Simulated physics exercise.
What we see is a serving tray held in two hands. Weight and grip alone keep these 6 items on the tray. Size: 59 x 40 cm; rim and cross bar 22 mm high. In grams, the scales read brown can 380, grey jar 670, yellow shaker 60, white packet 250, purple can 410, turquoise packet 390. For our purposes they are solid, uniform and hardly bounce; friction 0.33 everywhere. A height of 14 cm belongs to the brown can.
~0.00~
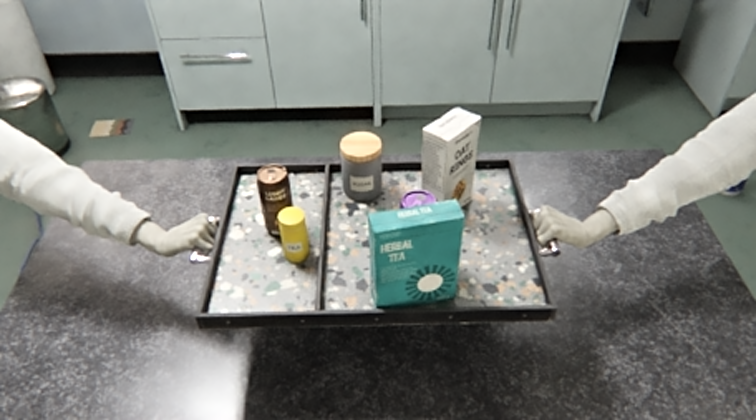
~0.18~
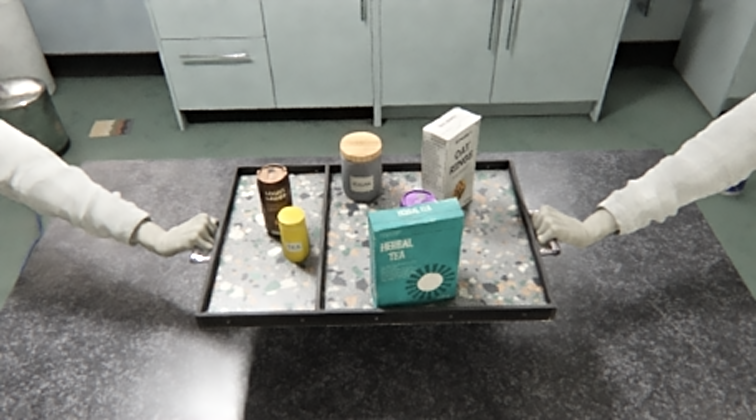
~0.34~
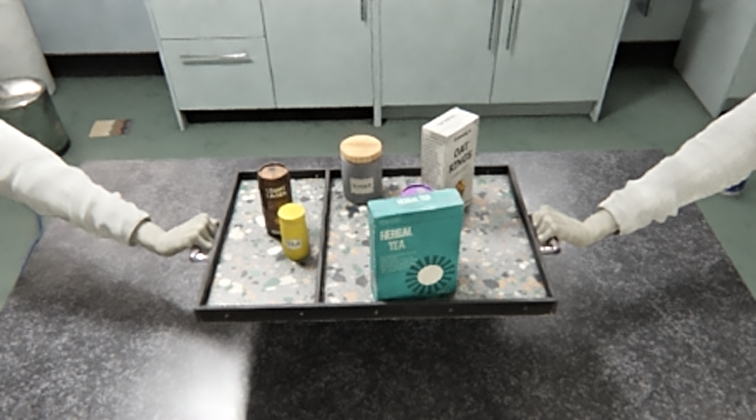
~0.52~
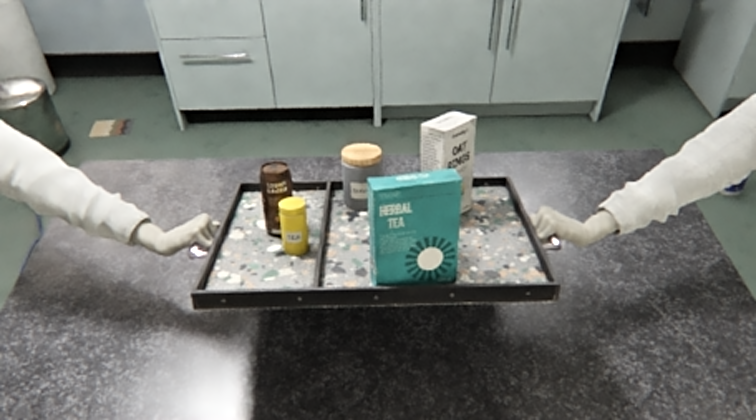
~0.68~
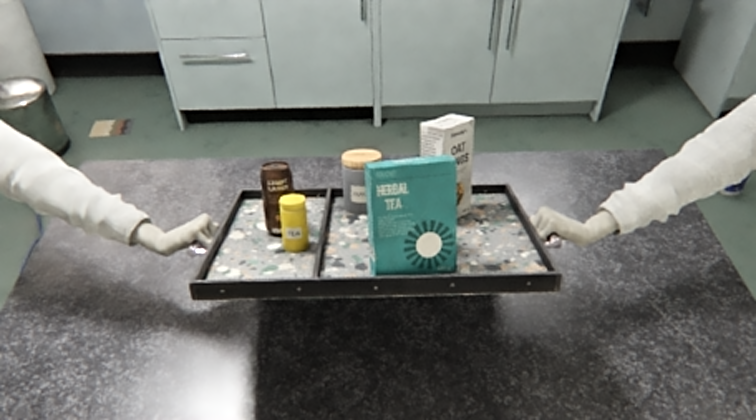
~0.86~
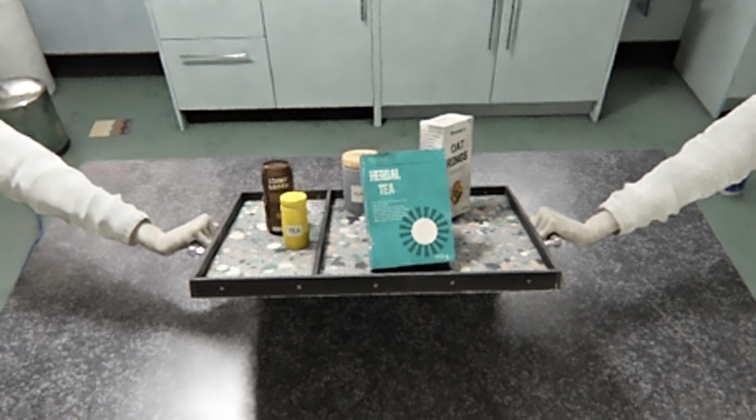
In the video, two hands hold a divided serving tray carrying two cans, a jar, a yellow shaker and two boxes. They tilt its far edge down, and the turquoise box leans off its base while the white one shifts slightly.
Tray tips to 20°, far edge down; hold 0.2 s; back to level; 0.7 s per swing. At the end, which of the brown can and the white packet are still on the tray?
Brown can: Still on it; white packet: No longer on it.
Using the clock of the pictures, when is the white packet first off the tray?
It happens at about 1.2 s.
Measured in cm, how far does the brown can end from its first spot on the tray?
Displacement: Approx. 7 cm.
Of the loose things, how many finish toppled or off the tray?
I count 3.
After 1.06 s, tray at 20°, far edge down; white packet moved 7 cm near (447, 159); brown can moved 3 cm near (281, 194); purple can on its side.
After 1.36 s, tray at 9°, far edge down; white packet now off the tray; brown can moved 7 cm near (282, 181); purple can on its side.
In the end (2.2 s), off the tray, white packet; toppled on the tray, purple can and turquoise packet; not toppled but over 5 cm from the start, brown can and yellow shaker; the last one under 5 cm from the start. In the last view, brown can near (280, 177), white packet near (449, 154).
